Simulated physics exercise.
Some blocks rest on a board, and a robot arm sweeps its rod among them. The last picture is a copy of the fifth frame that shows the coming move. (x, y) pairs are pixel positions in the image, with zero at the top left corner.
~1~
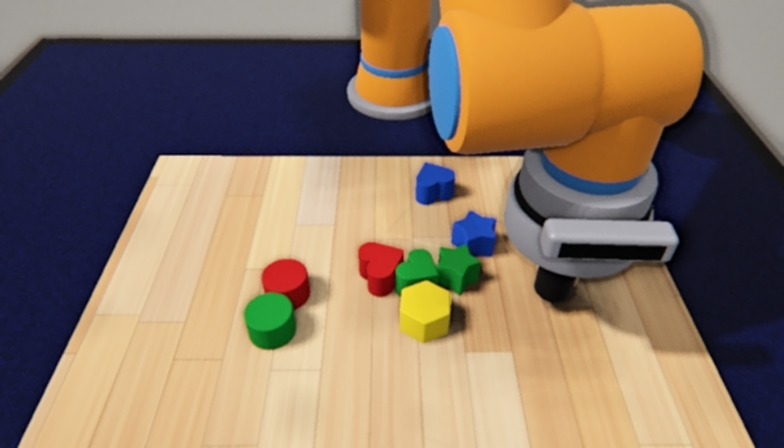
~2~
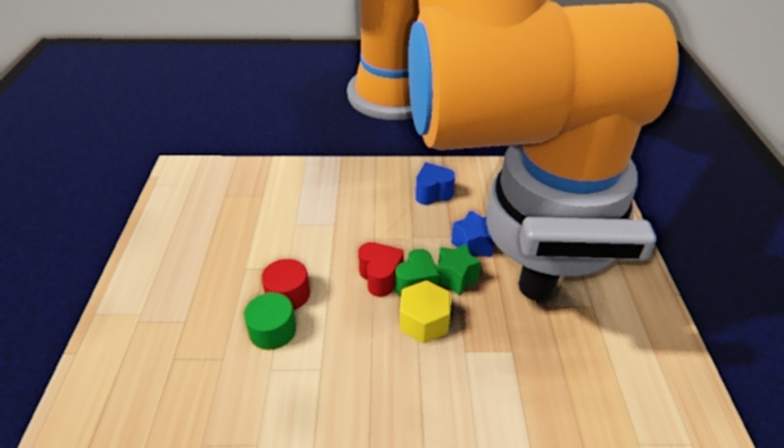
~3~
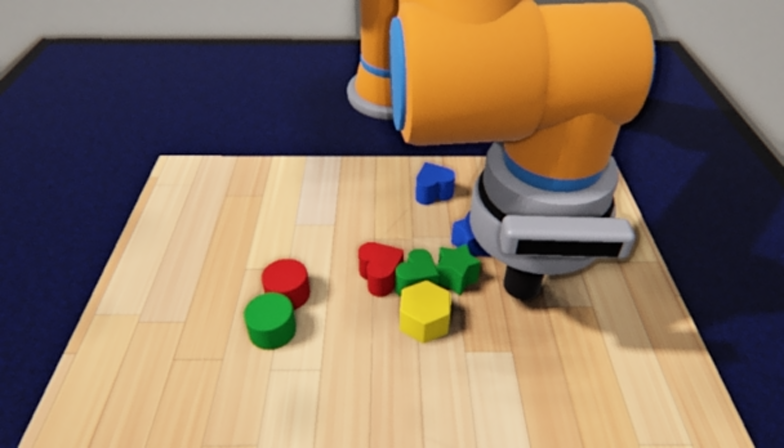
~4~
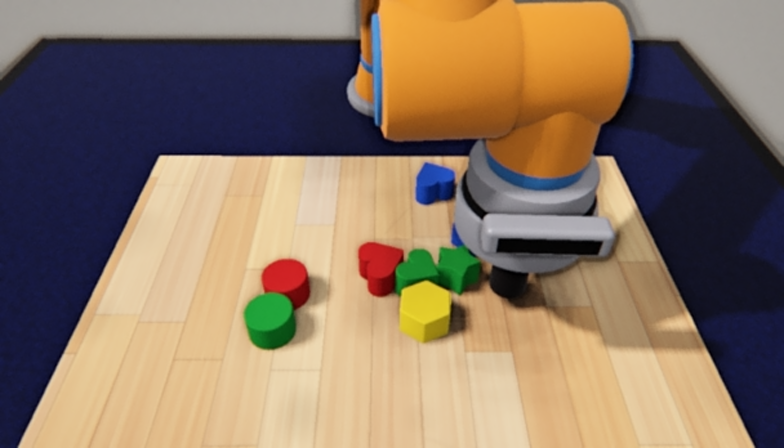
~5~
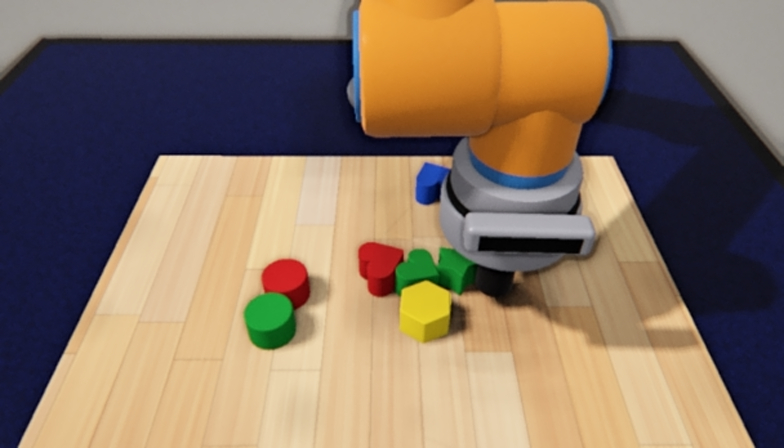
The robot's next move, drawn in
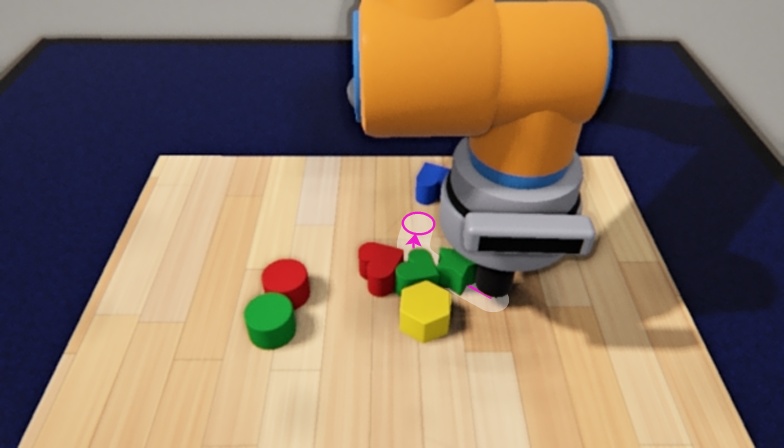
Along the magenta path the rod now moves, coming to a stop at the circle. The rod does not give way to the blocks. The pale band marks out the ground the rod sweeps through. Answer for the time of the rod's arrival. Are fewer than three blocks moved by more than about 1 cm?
Final answer: No.
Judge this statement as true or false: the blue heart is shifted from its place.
That statement is not accurate.
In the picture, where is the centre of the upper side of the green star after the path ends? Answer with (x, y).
The point I'd pick in the picture is (387, 204).
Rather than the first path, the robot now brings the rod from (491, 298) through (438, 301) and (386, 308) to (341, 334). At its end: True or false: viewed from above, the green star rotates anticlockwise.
False - the claim does not hold.
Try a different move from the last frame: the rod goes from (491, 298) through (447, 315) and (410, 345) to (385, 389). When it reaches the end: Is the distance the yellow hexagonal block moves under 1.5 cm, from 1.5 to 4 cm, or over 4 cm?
Ends over 4 cm away.
Drawn move, from (491, 298) by way of (450, 276) and (416, 253) to (419, 223).
What follows on the original path. One third of the way, rod at (451, 263); red heart at (359, 257), turned 15° anticlockwise; green heart at (395, 257), turned 25° anticlockwise; green star at (426, 239).
Two thirds of the way, rod at (416, 240); red heart at (358, 257), turned 15° anticlockwise; green heart at (395, 256), turned 25° anticlockwise; green star at (394, 217).
At the end, rod at (419, 211); red heart at (358, 257), turned 15° anticlockwise; green heart at (395, 256), turned 25° anticlockwise; blue heart still; green star at (387, 204), turned 40° anticlockwise; blue star still.
